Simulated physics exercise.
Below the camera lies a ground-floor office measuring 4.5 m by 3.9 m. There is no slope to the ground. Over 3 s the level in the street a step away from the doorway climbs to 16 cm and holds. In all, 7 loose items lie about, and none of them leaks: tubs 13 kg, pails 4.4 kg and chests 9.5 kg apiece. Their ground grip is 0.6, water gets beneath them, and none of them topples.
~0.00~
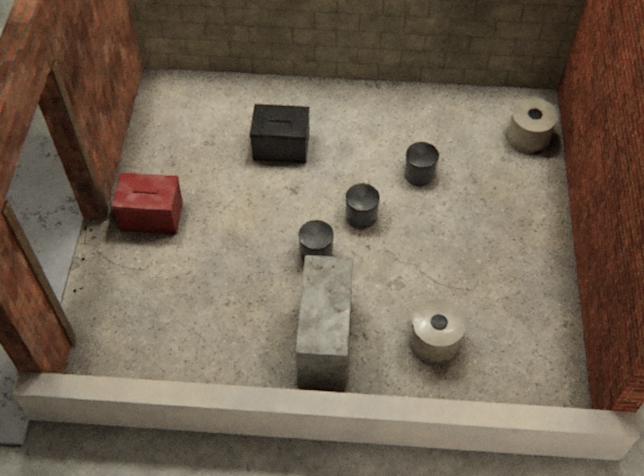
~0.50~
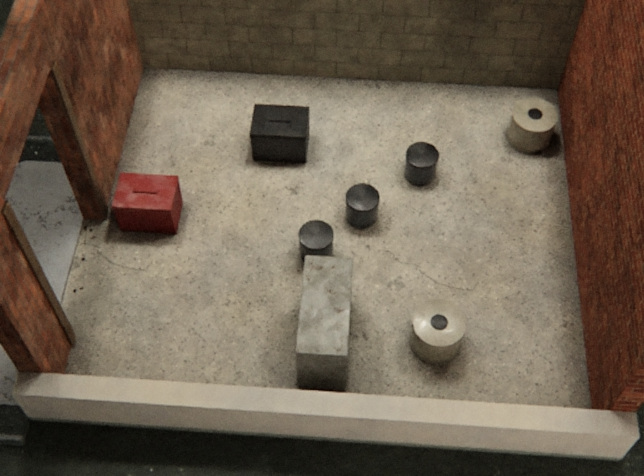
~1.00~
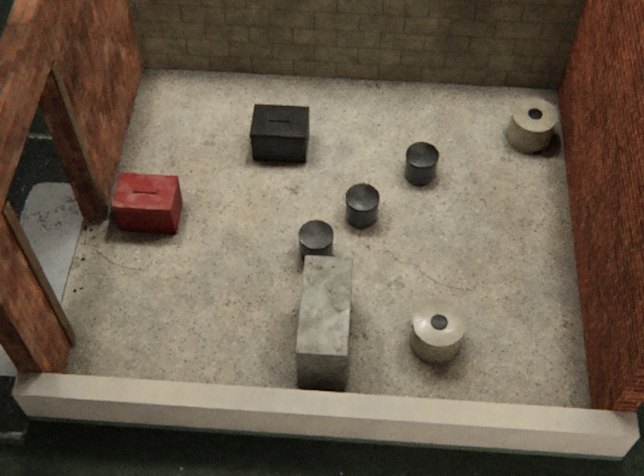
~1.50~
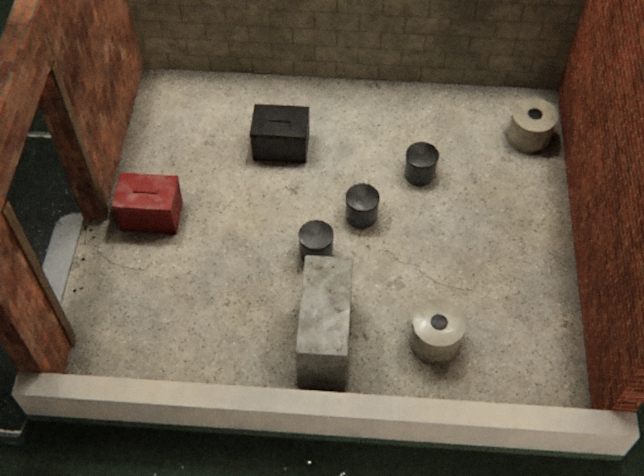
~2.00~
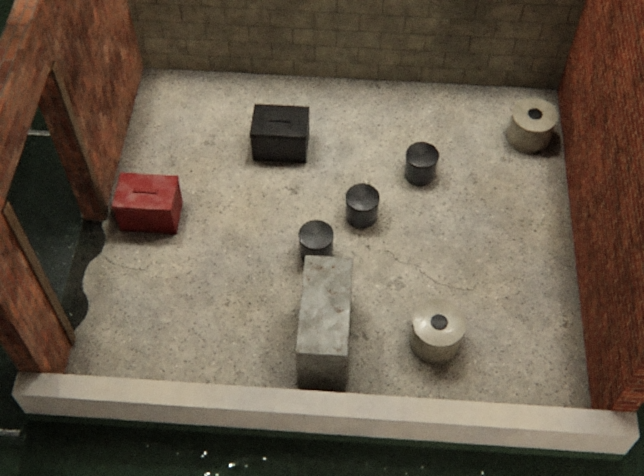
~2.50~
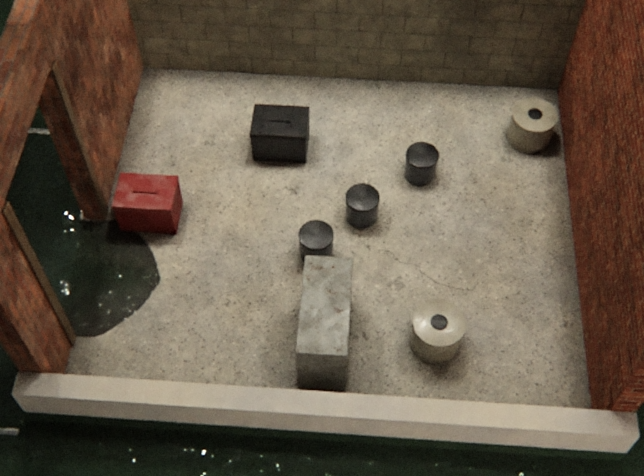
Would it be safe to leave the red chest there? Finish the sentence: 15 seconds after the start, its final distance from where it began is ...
Between a quarter metre and a metre.
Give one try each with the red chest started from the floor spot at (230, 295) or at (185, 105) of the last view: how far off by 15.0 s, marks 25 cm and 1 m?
Taking them in order, it is swept well off and then it edges a short distance.
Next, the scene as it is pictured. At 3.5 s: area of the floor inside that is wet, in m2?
I'd estimate close to 2.5 m2.
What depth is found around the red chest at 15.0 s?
Close to 5 centimetres.
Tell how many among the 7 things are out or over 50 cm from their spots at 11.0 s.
My count gives 3.
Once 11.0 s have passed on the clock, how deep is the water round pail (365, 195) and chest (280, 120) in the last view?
9 and 2 cm.
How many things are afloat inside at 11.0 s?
It comes to 4.
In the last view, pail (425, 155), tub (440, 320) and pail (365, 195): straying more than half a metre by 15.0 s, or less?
Result, in order: Higher / lower / higher.
After 3.5 s the red chest is near (145, 191), 0.0 m from its start, aground; 0 afloat.
After 6.8 s the red chest is near (151, 176), 0.2 m from its start, aground; 0 afloat.
After 11.0 s the red chest is near (151, 176), 0.2 m from its start, aground; 4 afloat.
After 15.0 s the red chest is near (178, 165), 0.4 m from its start, afloat; 7 afloat.
